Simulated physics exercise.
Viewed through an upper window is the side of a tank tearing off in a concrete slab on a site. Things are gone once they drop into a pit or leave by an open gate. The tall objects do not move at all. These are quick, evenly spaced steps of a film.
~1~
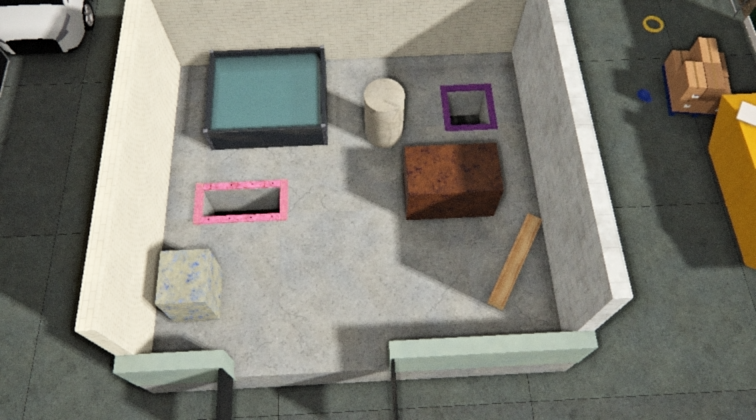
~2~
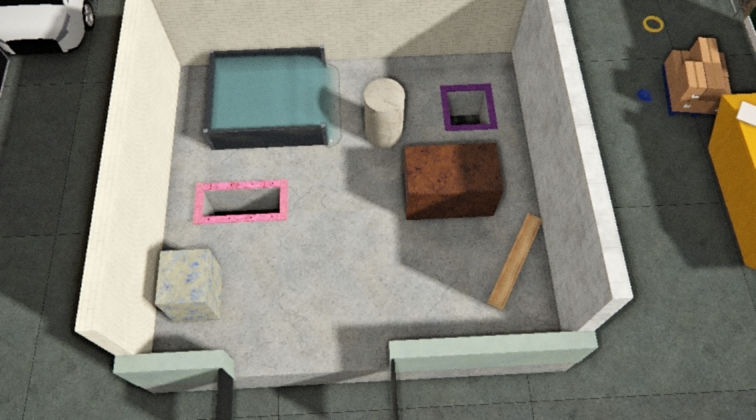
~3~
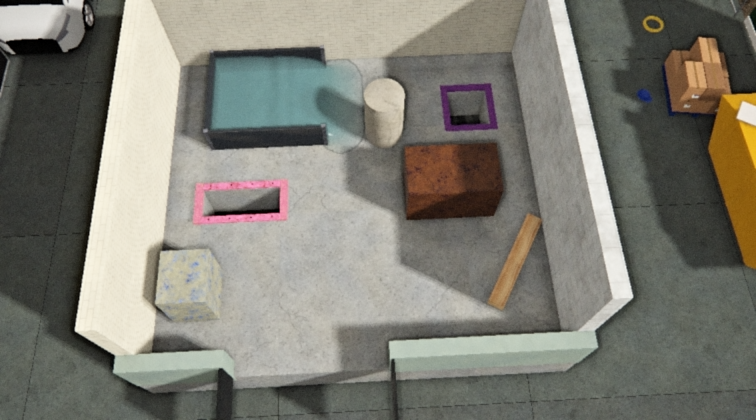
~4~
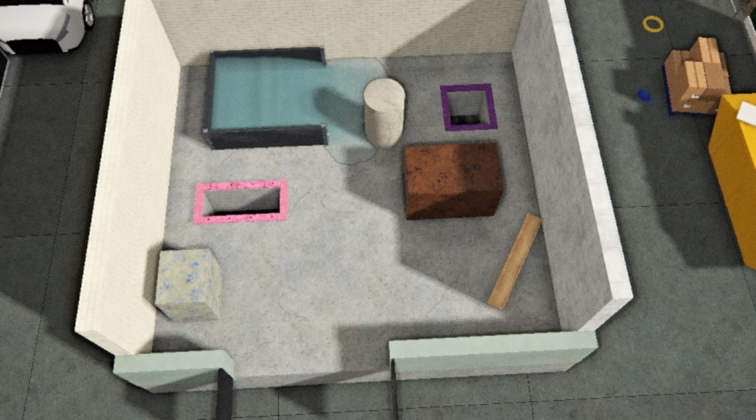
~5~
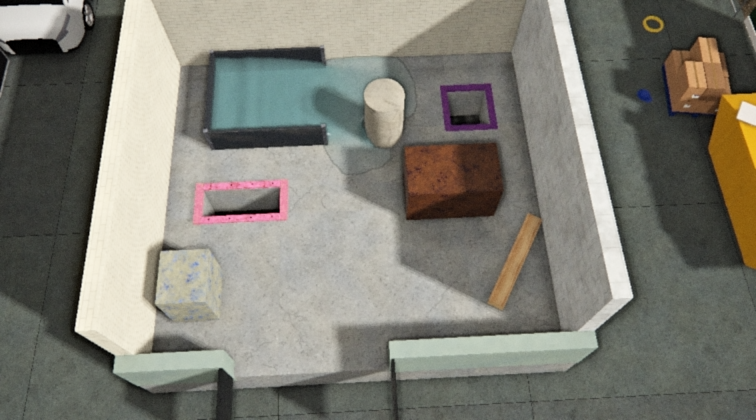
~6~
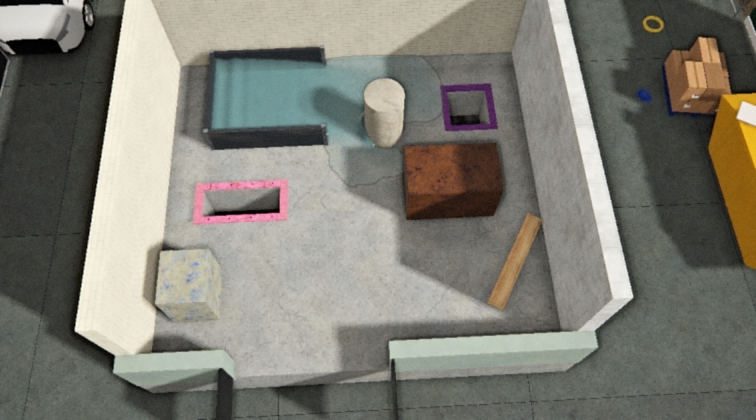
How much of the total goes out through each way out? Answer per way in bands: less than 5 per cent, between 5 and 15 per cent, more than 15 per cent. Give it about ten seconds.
Going out through each: The gate, between 5 and 15 per cent; the purple pit, more than 15 per cent; the pink pit, less than 5 per cent.
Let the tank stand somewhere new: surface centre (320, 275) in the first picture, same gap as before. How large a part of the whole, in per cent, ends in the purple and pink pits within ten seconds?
Parts in a hundred: Purple 15, pink 0.
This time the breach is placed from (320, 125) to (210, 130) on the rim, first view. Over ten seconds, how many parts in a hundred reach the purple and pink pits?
In percent: Purple 0, pink 40.
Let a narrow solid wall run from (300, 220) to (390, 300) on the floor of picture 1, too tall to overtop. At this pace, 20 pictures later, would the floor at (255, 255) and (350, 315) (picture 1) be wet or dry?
In that order: Not flooded, clear.
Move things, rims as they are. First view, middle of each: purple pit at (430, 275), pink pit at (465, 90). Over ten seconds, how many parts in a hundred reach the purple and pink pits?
Purple gets 10 in a hundred; pink gets 30 in a hundred.
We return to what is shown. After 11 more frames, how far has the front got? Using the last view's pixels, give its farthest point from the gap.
The front's farthest point is close to (413, 305).
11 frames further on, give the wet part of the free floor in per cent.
It should be close to 35 %.
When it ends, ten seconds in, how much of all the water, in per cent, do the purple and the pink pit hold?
Shares, in order: 42 % and 0 %.
A moment on, water covers 20 % of the floor; the gate 0 %, the purple pit 3 %, the pink pit 0 %.
Next, water covers 35 % of the floor; the gate 0 %, the purple pit 7 %, the pink pit 0 %.
Then, water covers 50 % of the floor; the gate 1 %, the purple pit 17 %, the pink pit 0 %.
Later, water covers 60 % of the floor; the gate 5 %, the purple pit 33 %, the pink pit 0 %.
In the end, water covers 75 % of the floor; the gate 10 %, the purple pit 41 %, the pink pit 0 %.
